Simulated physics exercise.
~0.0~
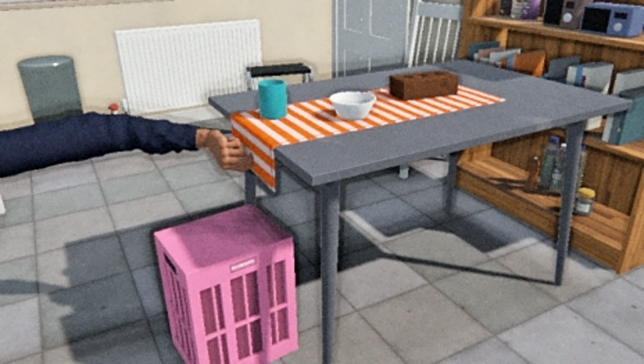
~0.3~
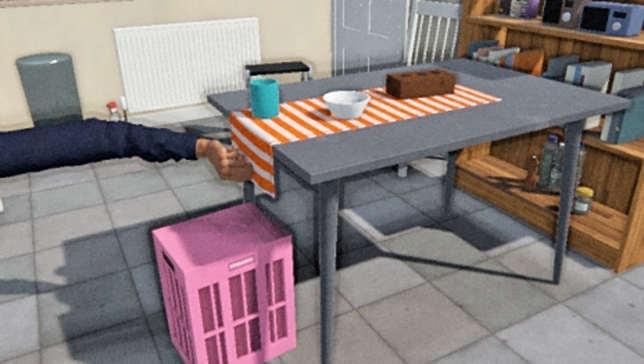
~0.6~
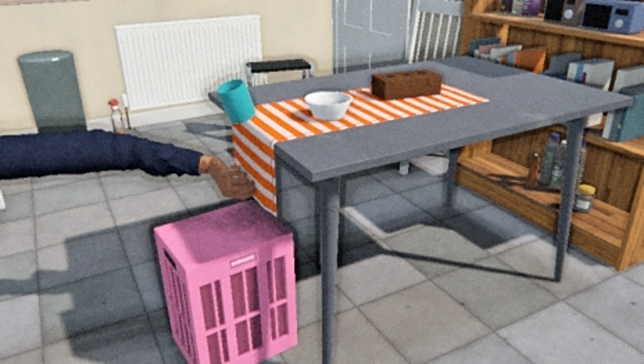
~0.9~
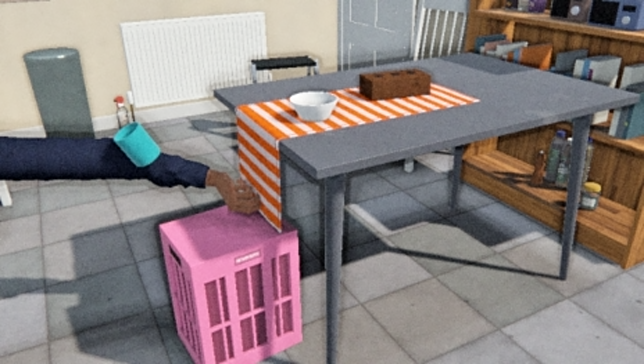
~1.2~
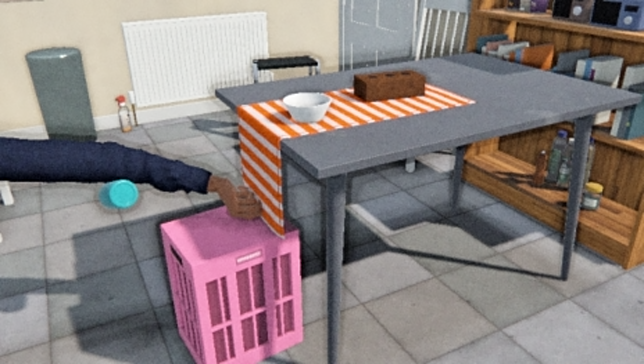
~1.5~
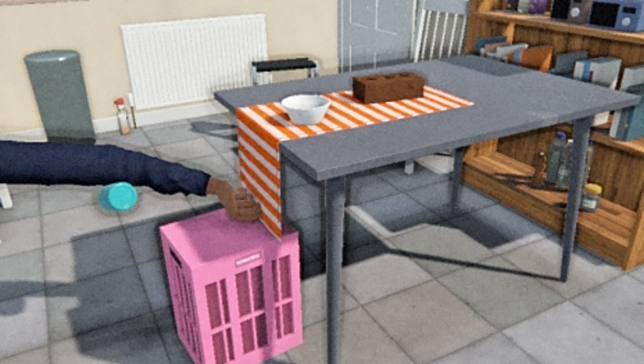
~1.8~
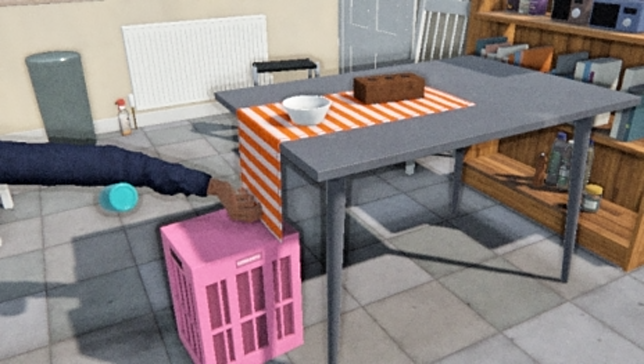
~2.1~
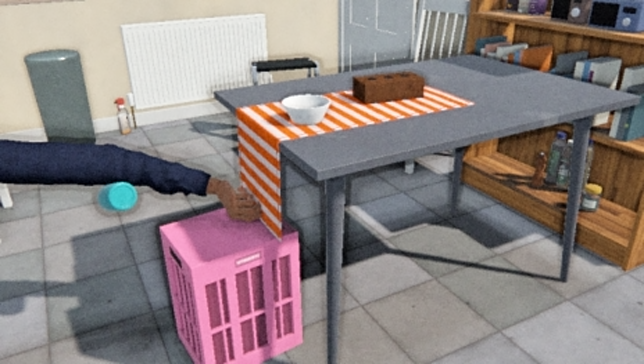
The video shows a hand pulling an orange-and-white striped cloth down over a gray table's edge toward a pink crate, drawing a white bowl, a brick and a turquoise mug leftward; the mug tips off and ends on its side on the floor, while the bowl and brick remain on the table.
